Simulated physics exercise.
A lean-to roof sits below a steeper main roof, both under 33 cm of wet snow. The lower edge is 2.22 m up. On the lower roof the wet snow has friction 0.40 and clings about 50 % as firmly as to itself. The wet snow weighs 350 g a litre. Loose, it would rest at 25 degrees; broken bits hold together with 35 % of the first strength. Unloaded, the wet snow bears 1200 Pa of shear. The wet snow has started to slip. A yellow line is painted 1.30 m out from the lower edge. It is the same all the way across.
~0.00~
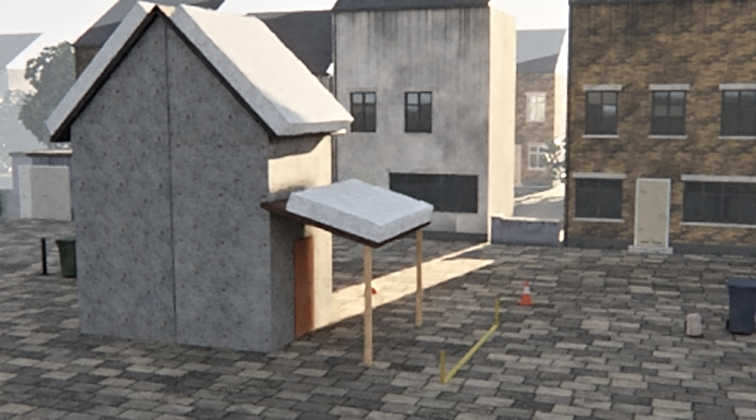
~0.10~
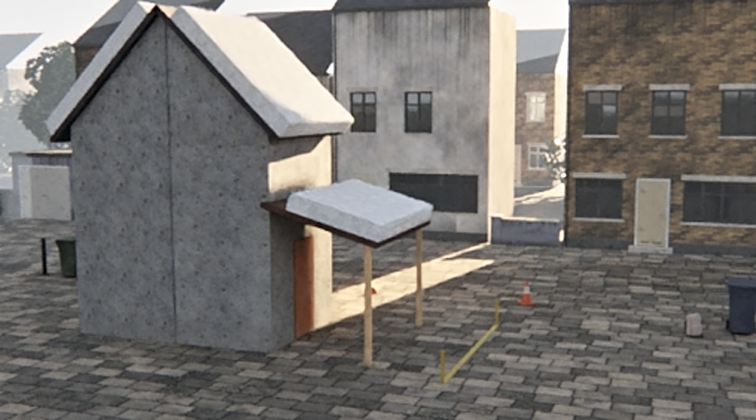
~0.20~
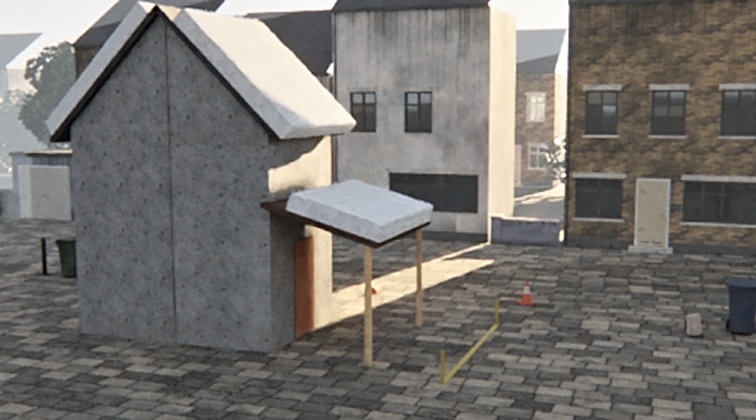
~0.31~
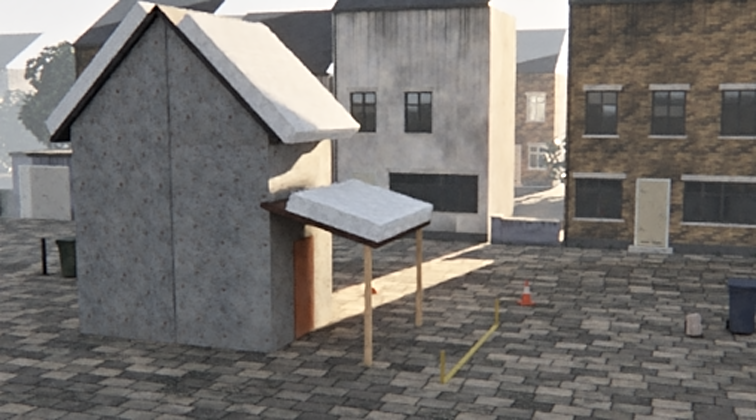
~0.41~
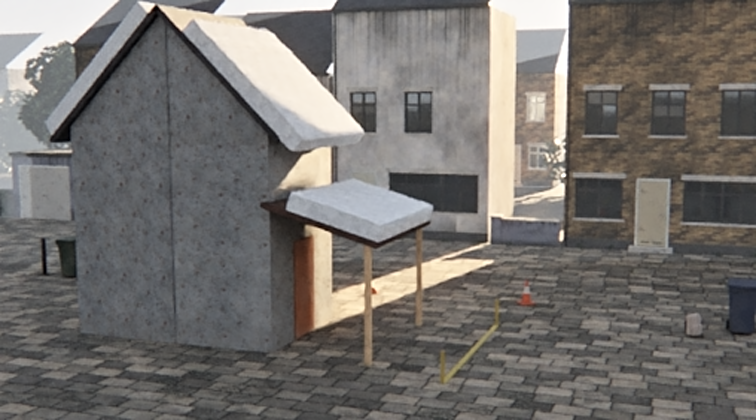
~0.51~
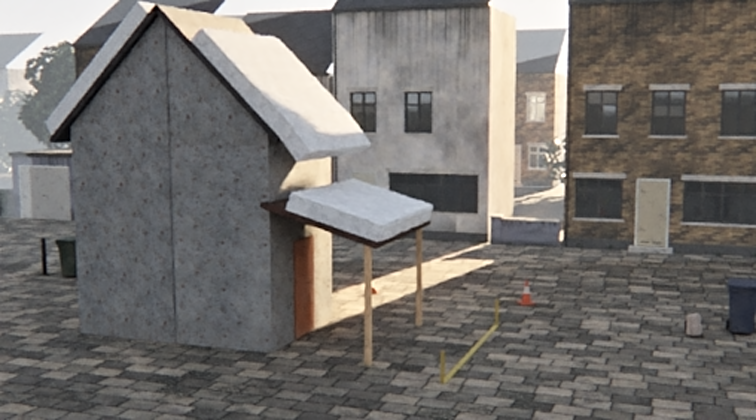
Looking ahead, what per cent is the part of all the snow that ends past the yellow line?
Close to 40 per cent.
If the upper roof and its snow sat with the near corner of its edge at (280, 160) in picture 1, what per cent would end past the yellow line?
In that case some 16 per cent.
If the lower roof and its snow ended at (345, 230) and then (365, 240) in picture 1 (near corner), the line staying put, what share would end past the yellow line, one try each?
In turn about 45 %, 40 %.
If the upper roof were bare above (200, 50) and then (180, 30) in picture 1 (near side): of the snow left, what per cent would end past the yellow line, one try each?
In turn about 20 %, 35 %.
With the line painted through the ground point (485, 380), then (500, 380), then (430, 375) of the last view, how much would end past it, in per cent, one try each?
In that order: 25 %, 20 %, 50 %.
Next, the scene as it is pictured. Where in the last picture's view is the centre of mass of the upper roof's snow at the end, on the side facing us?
At about (444, 322).
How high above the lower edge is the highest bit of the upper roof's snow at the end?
About 0.8 m.
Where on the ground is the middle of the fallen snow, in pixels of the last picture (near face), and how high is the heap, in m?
Near (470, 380), some 0.5 m high.
After 1.06 s, none is below the lower edge and 0 % is past the line.
After 1.70 s, 28 % is below the lower edge and 10 % is past the line.
After 2.35 s, 64 % is below the lower edge and 38 % is past the line.
After 3.00 s, 64 % is below the lower edge and 40 % is past the line.
After 3.40 s, at the end, 64 % is below the lower edge and 40 % is past the line.
